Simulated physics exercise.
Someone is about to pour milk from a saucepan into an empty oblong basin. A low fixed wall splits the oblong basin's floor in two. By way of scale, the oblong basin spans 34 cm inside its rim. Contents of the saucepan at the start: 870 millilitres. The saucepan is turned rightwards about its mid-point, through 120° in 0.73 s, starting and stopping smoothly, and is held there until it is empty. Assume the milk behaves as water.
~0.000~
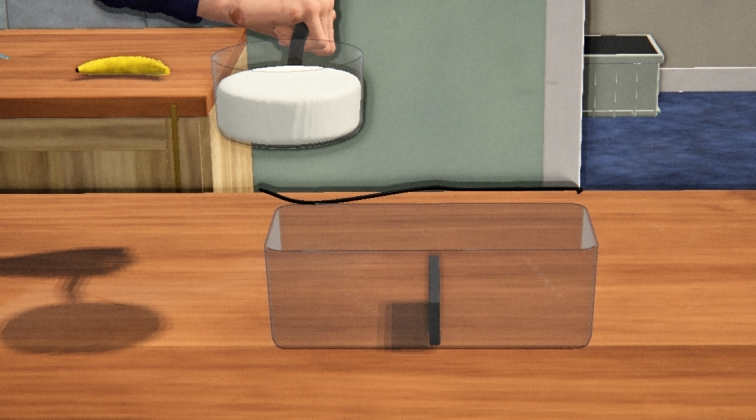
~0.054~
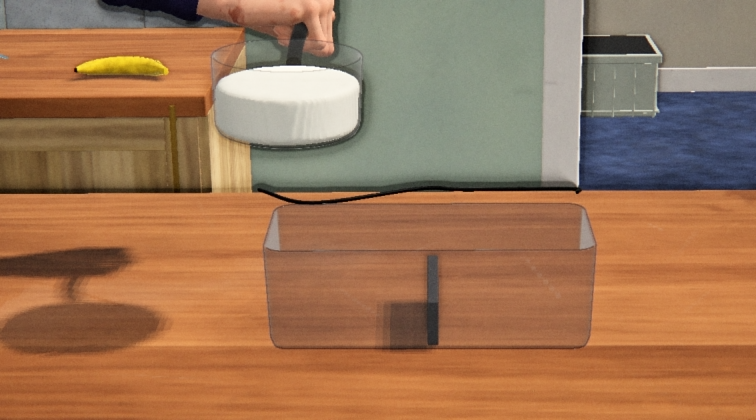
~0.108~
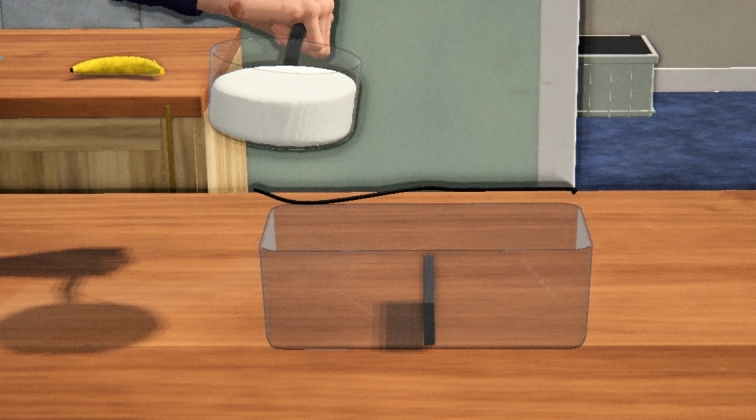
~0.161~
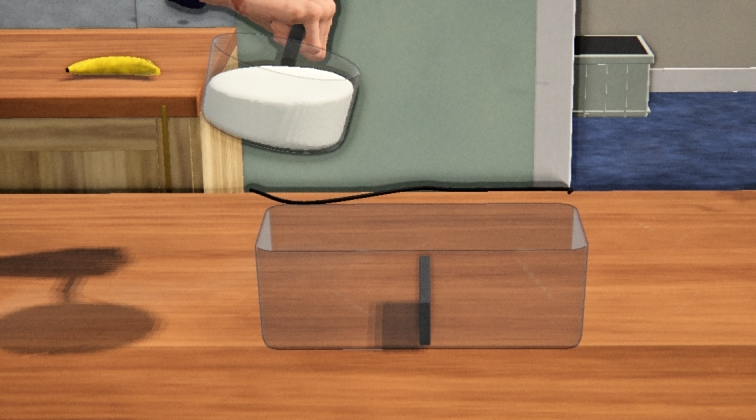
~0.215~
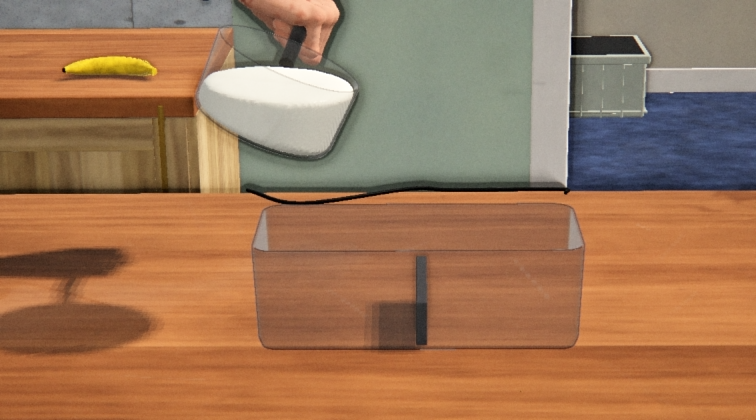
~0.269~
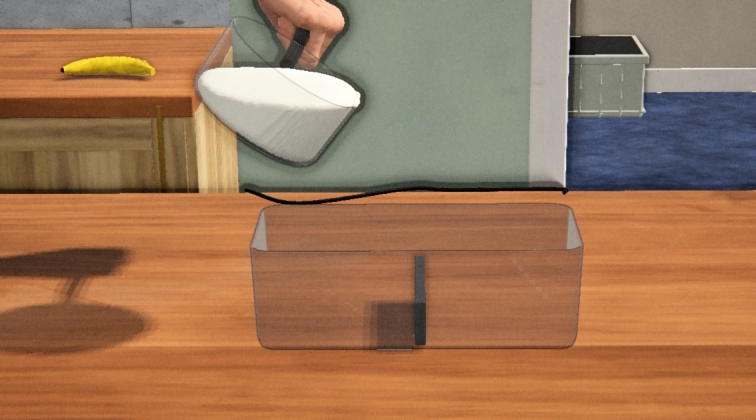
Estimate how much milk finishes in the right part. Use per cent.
I would say 16 per cent.
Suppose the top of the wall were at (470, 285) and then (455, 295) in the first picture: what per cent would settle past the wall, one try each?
Try 1: 15 %; try 2: 25 %.
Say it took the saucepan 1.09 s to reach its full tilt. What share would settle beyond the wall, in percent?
Estimate: Close to 25 per cent.
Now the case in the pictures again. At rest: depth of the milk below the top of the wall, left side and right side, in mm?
About 22 mm left, about 44 mm right.
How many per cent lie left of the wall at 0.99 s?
I'd put it near 76 percent.
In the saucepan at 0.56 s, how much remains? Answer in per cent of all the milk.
I reckon about 22 in a hundred is still held.
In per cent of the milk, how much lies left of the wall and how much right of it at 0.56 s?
Lab note: Left near 30, right near 7.
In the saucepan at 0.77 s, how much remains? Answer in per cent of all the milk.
I'd estimate some 2 per cent.
By 0.56 s the tilt is 104° and 21 per cent is still to pour, 30 is left of the wall and 7 right of it.
By 0.77 s the tilt is 120° and 2 per cent is still to pour, 71 is left of the wall and 12 right of it.
By 0.99 s the tilt is 120° and 0 per cent is still to pour, 77 is left of the wall and 15 right of it.
By 1.23 s the tilt is 120° and 0 per cent is still to pour, 77 is left of the wall and 16 right of it.
At rest 77 per cent lies left of the wall, 16 right of it and 8 outside.
